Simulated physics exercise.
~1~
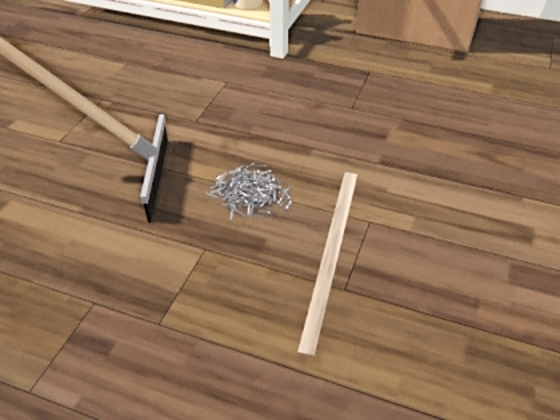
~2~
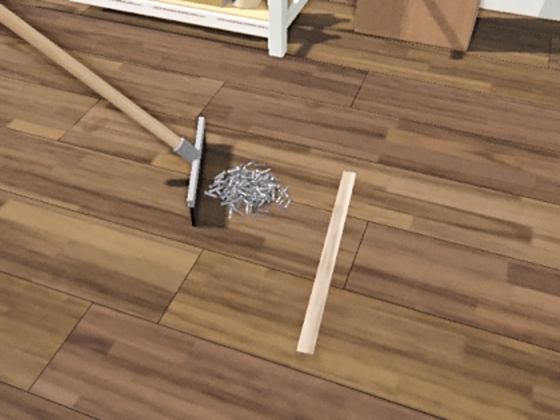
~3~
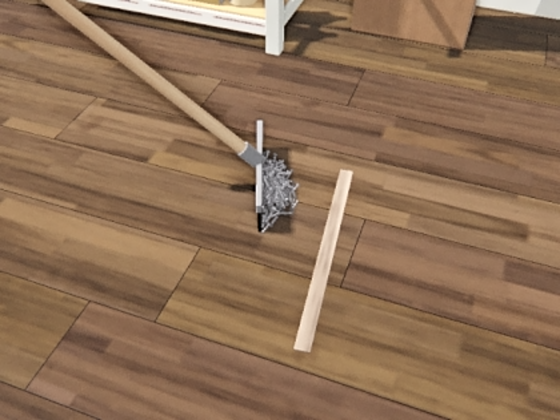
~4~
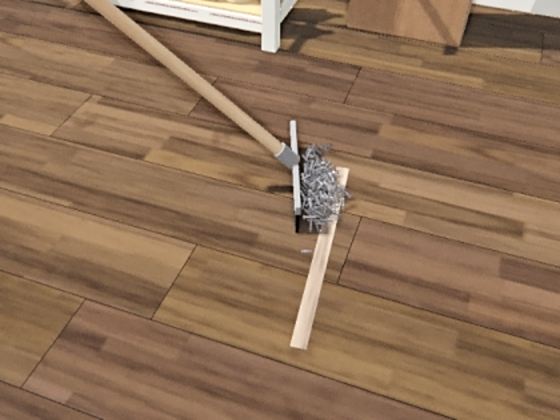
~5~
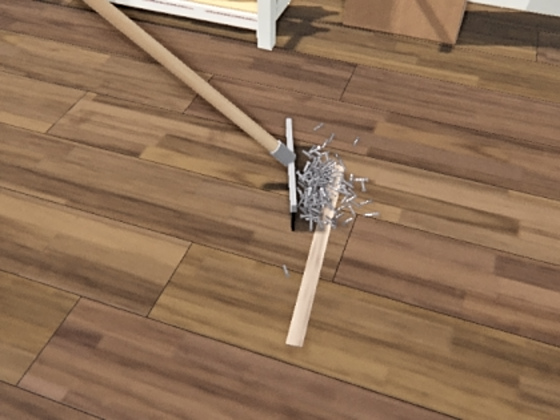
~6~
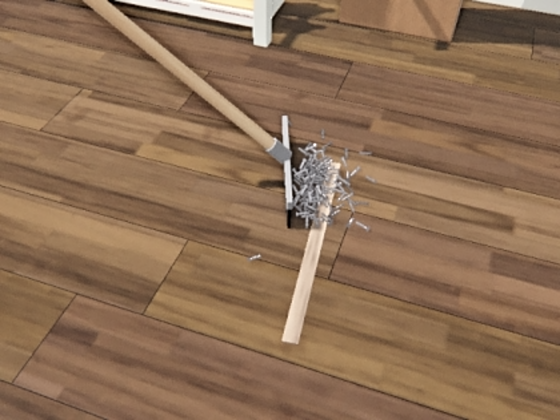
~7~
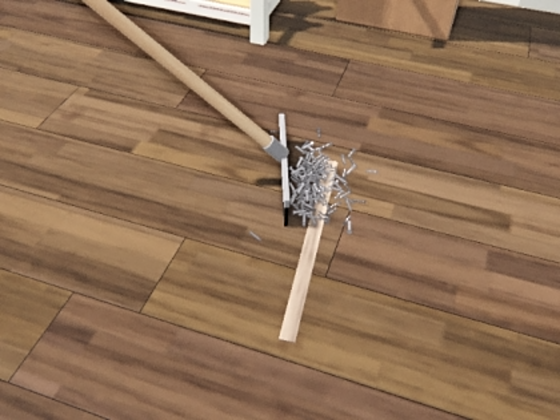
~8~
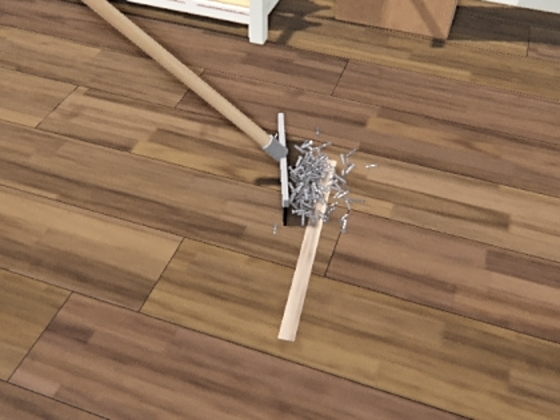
A squeegee with a long wooden handle and a dark-edged blade slides rightwards across a brown plank floor, seen from above at an angle, with a white piece of furniture and a brown box at the top. Ahead of it lie a small heap of silvery screws and a pale wooden strip. The blade reaches the heap, gathers it and pushes it against the strip's upper part. There the blade stops, and the screws spread loosely, some scattering past the strip. At the end the squeegee stays still, with screws clustered between blade and strip and around the strip's far end.
